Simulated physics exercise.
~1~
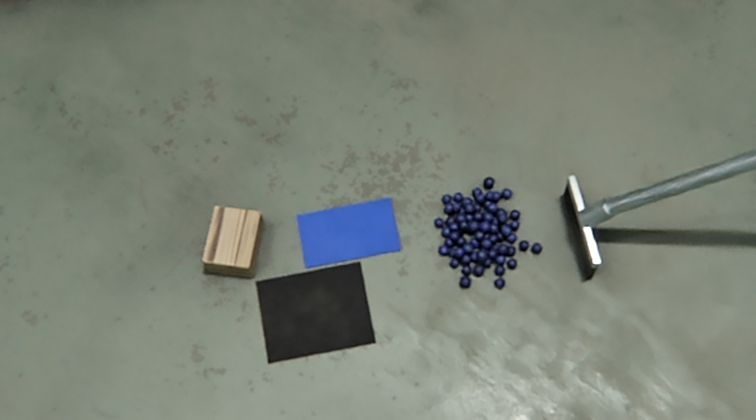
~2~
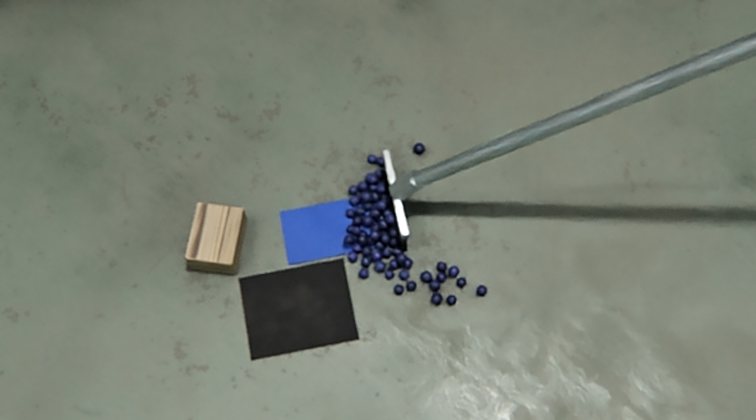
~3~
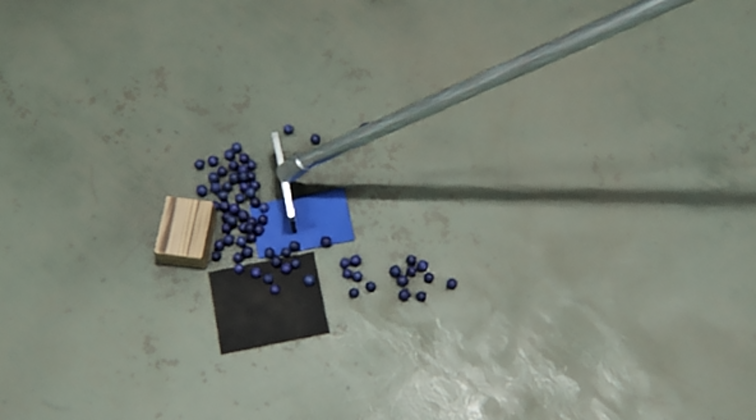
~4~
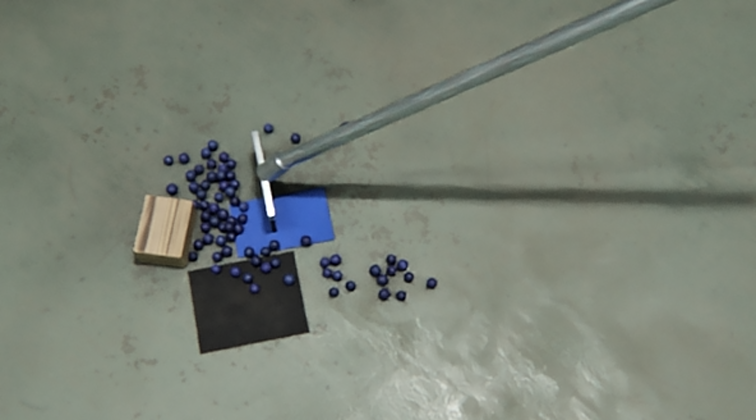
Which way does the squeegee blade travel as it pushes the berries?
The blade travels to the left, pushing berries across the blue mat toward the wooden block.
